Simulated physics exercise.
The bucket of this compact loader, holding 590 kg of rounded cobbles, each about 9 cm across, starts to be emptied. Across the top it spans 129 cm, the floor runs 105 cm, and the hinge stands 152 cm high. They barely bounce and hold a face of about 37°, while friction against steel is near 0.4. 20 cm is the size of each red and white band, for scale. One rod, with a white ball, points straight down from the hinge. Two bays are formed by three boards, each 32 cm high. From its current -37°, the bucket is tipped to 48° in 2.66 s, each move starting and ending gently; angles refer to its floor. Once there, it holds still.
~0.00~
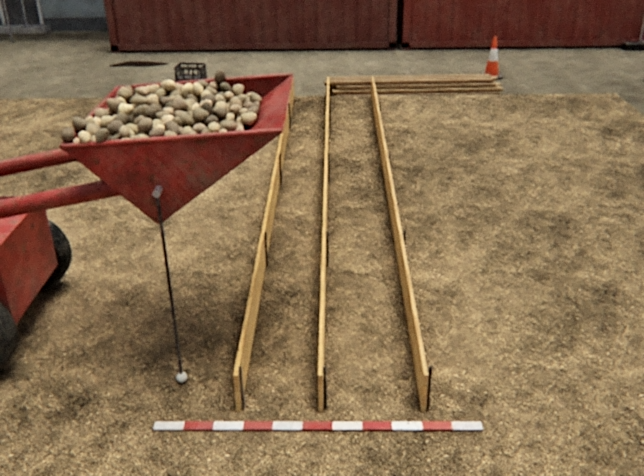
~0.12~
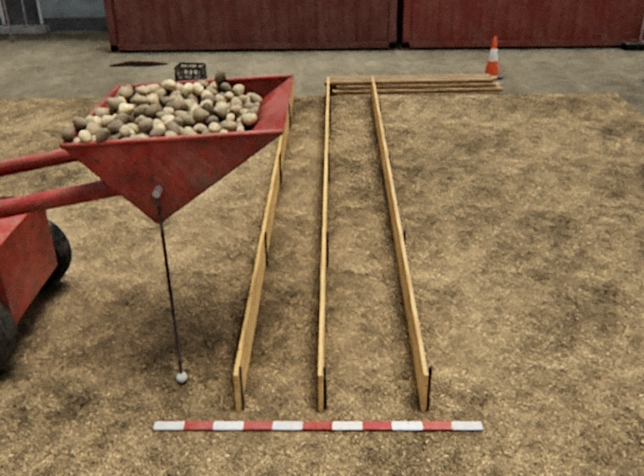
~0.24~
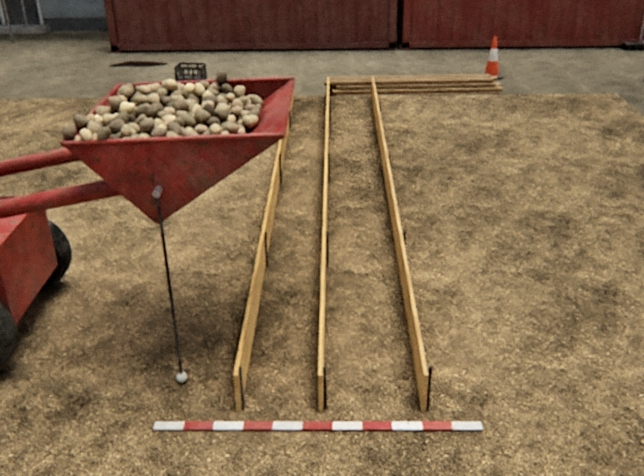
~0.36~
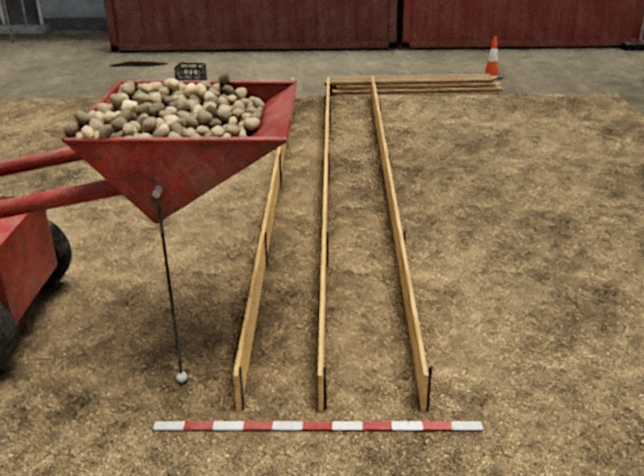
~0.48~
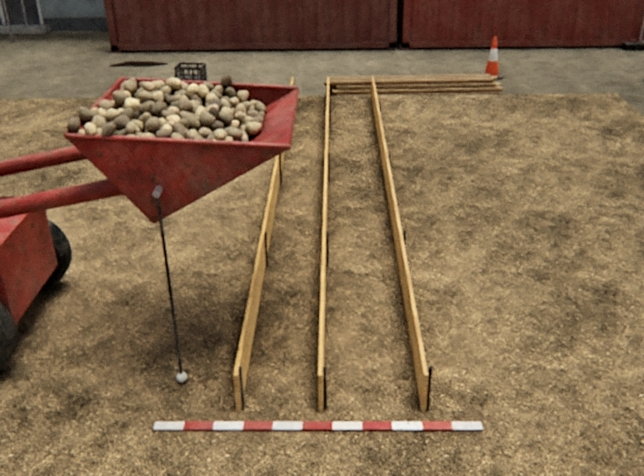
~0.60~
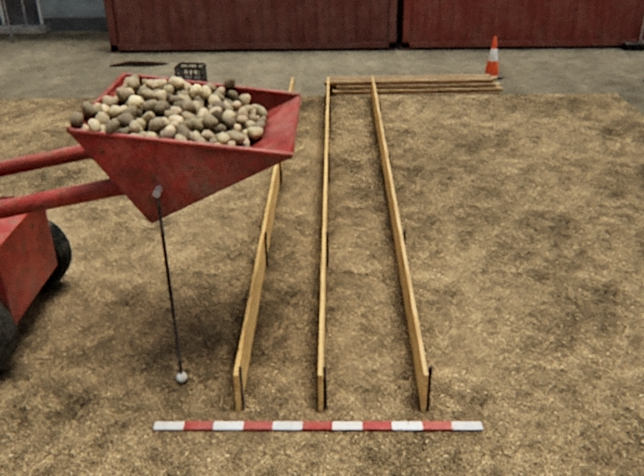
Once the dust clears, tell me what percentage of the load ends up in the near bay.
I would put it at 70 %.
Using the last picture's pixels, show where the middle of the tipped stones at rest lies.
Roughly (304, 315), I'd say.
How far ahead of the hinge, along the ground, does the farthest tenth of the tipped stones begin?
Close to 150 cm from the hinge.
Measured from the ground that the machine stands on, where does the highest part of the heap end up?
Result: Near 42 cm above the ground.
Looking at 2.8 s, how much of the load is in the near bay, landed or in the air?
Some 70 per cent of the load by that point.
After 2.0 s the floor is at 35°; 79 % in the bucket, 20 % in the near bay, 2 % in the far bay; the foremost stones are at (333, 288).
After 2.8 s the floor is at 48°; 0 % in the bucket, 70 % in the near bay, 30 % in the far bay; the foremost stones are at (402, 314).
After 3.1 s the floor is at 48°; 0 % in the bucket, 69 % in the near bay, 31 % in the far bay; the foremost stones are at (404, 322).
After 5.9 s the floor is at 48°; 0 % in the bucket, 68 % in the near bay, 32 % in the far bay; the foremost stones are at (404, 322).
